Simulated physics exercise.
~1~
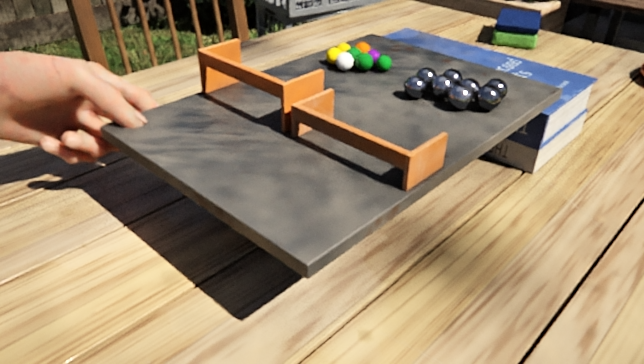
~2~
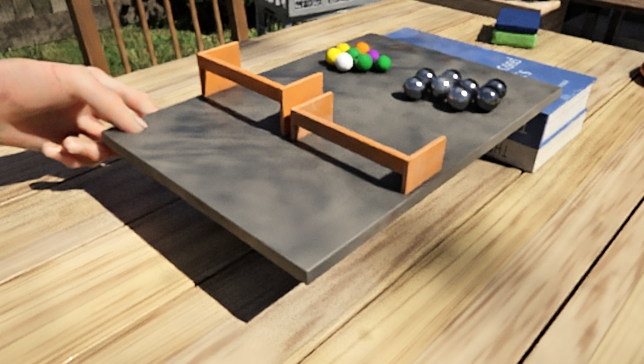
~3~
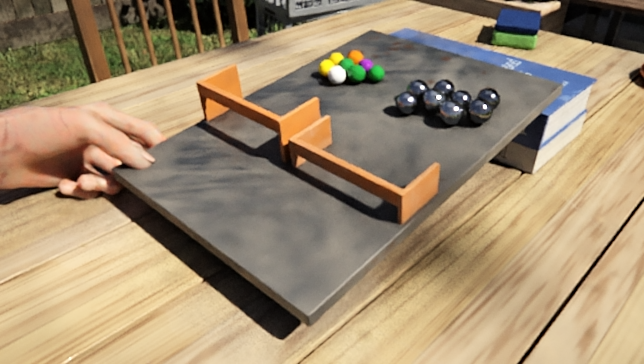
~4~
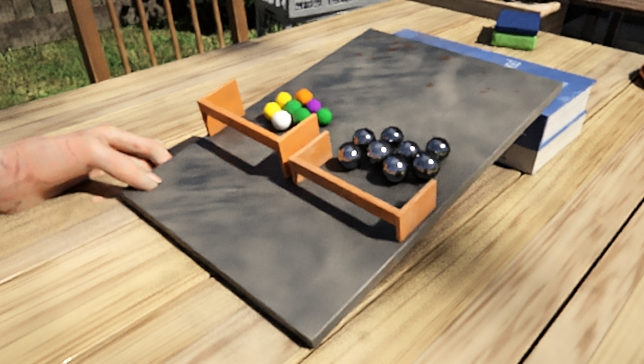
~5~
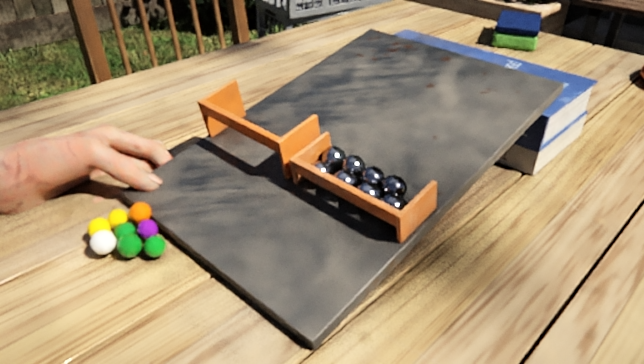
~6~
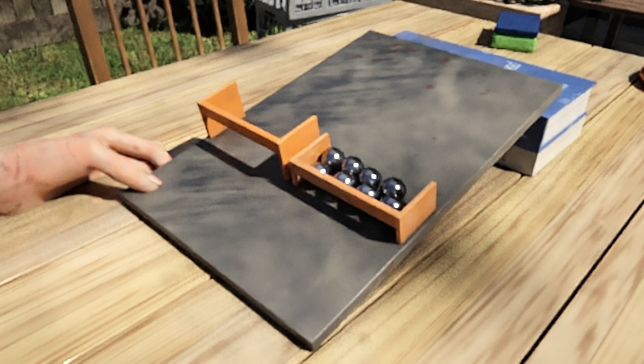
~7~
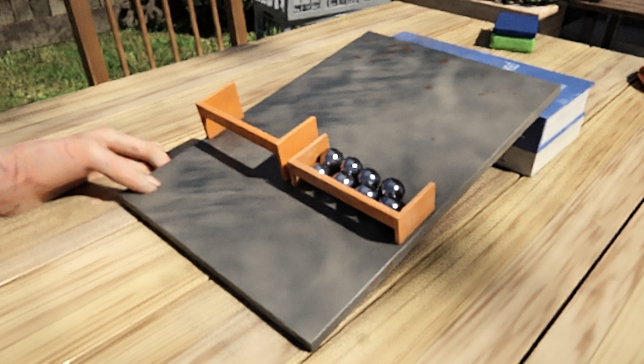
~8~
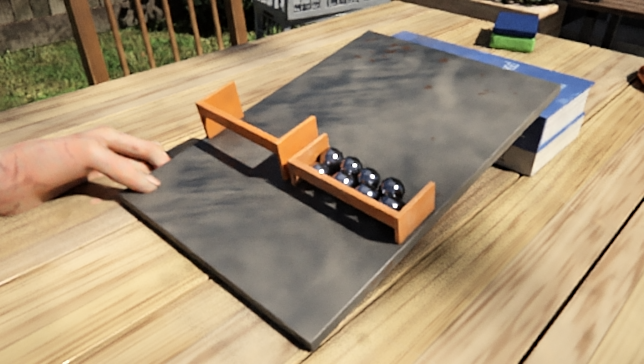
The video shows a hand lowering one end of a dark board propped on books until shiny dark balls roll down and stay gathered behind the right orange gate, while small colourful balls pass the left gate, roll off the board and leave the view.
